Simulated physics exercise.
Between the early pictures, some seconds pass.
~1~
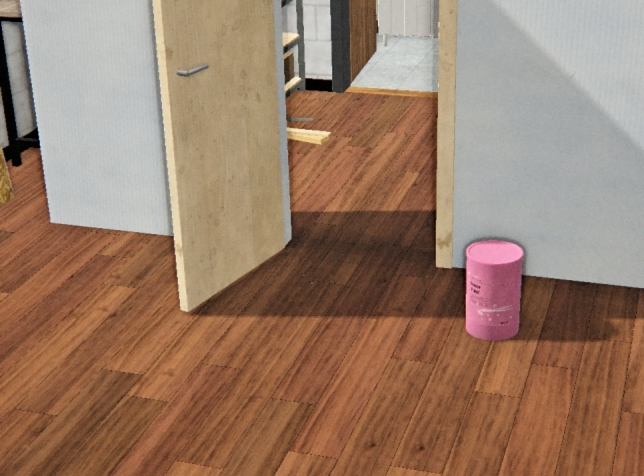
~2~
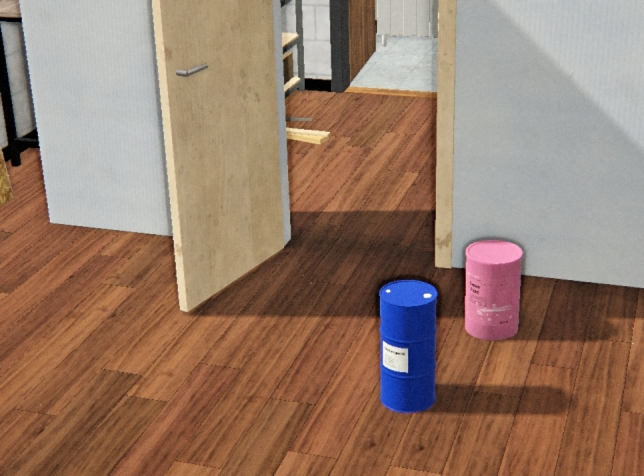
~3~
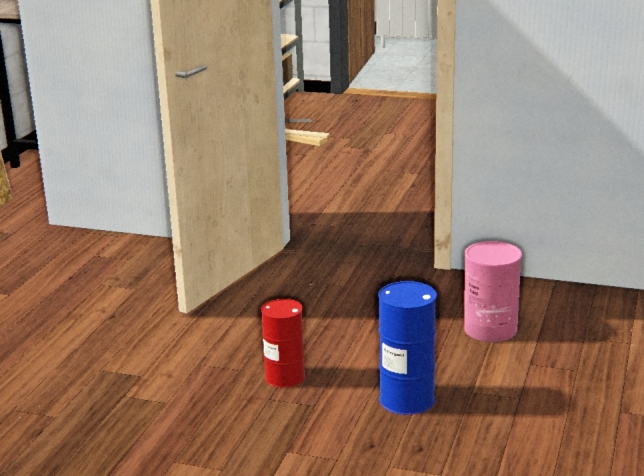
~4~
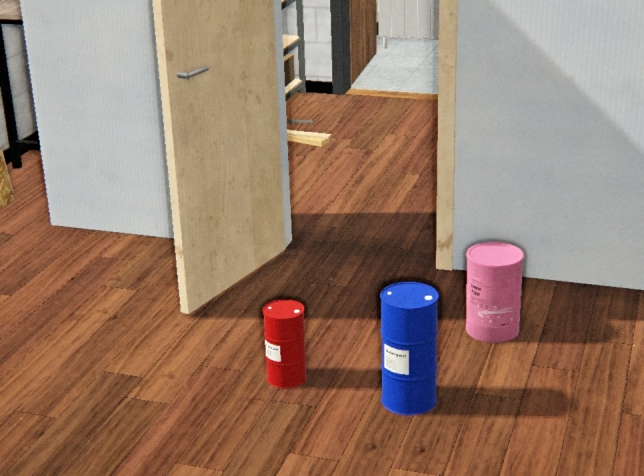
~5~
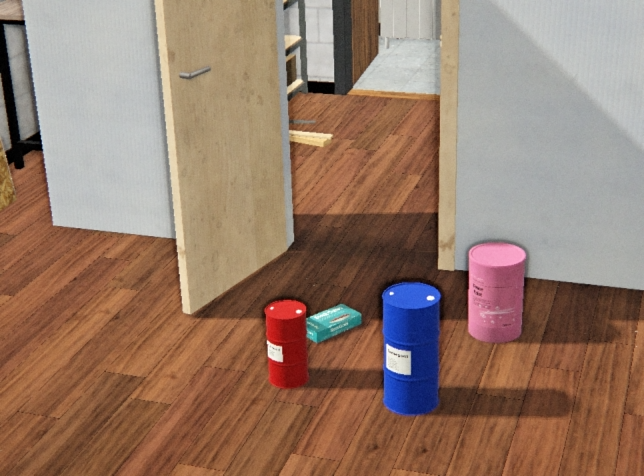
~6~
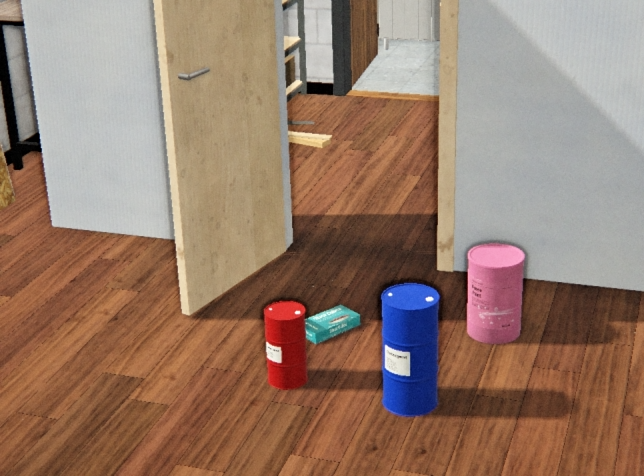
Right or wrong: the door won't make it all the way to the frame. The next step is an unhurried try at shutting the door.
Wrong.
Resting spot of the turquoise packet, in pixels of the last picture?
Pretty much around (340, 327), I'd say.
Then, 1.20 s after the last picture, open by 66°.
Then, 2.00 s after the last picture, open by 36°; turquoise packet slid a little near (340, 327).
At rest, open by 0°; all 4 in place. Seen from the same camera at the end, turquoise packet near (340, 327).
